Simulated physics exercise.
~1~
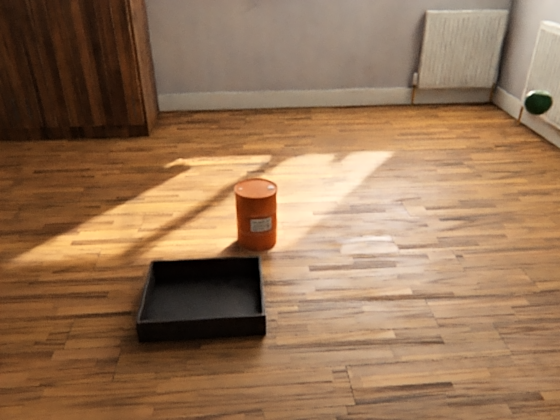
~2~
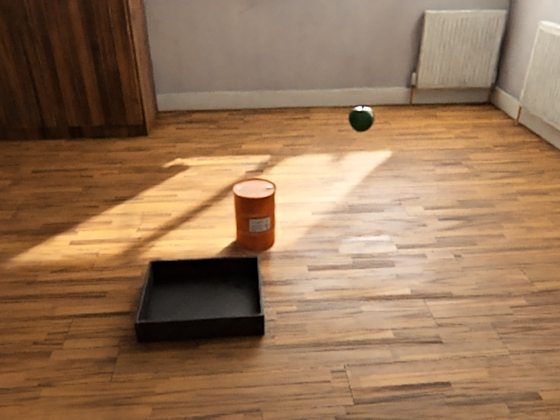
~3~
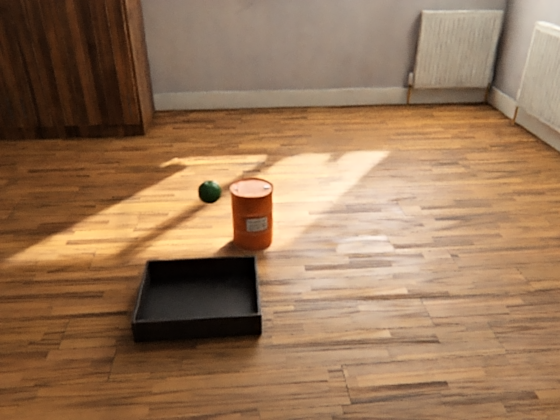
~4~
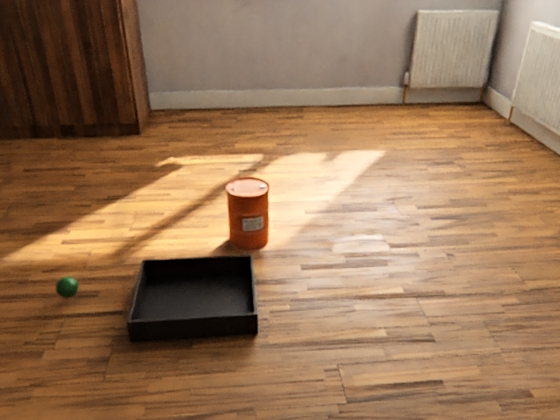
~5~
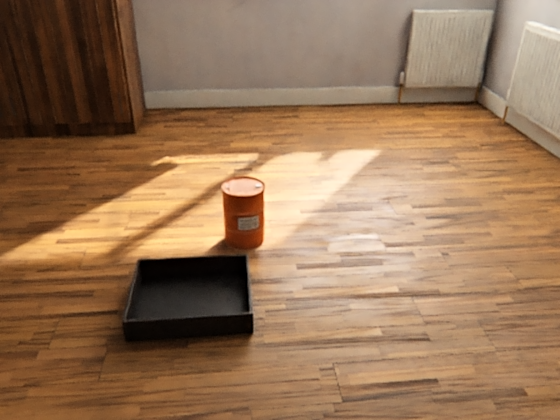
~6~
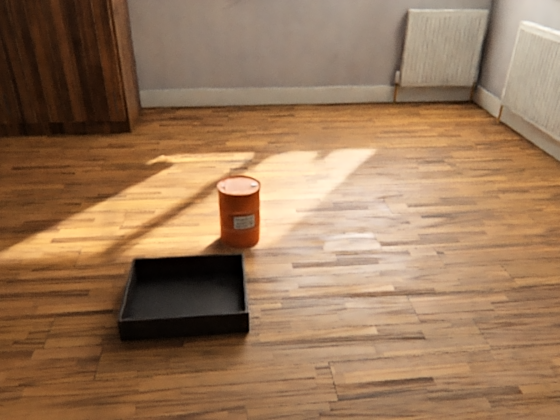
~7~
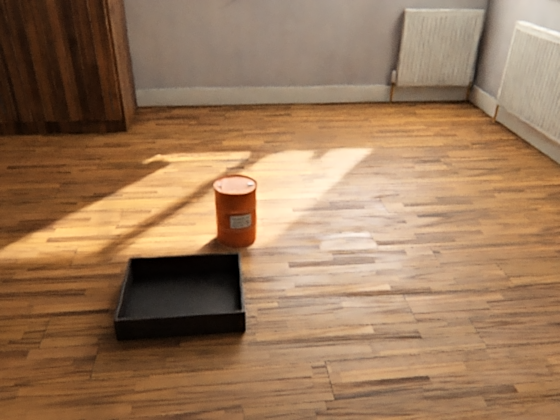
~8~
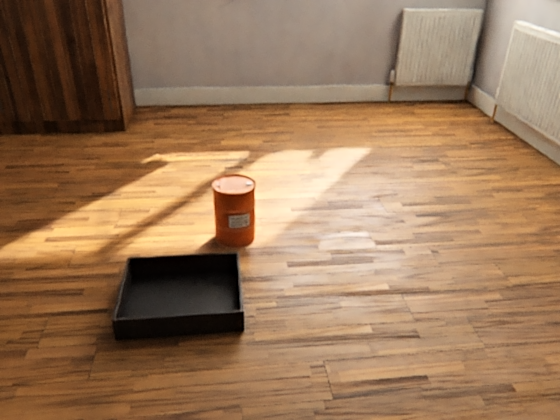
A green apple flies leftward past an orange canister and a black box, leaving view.
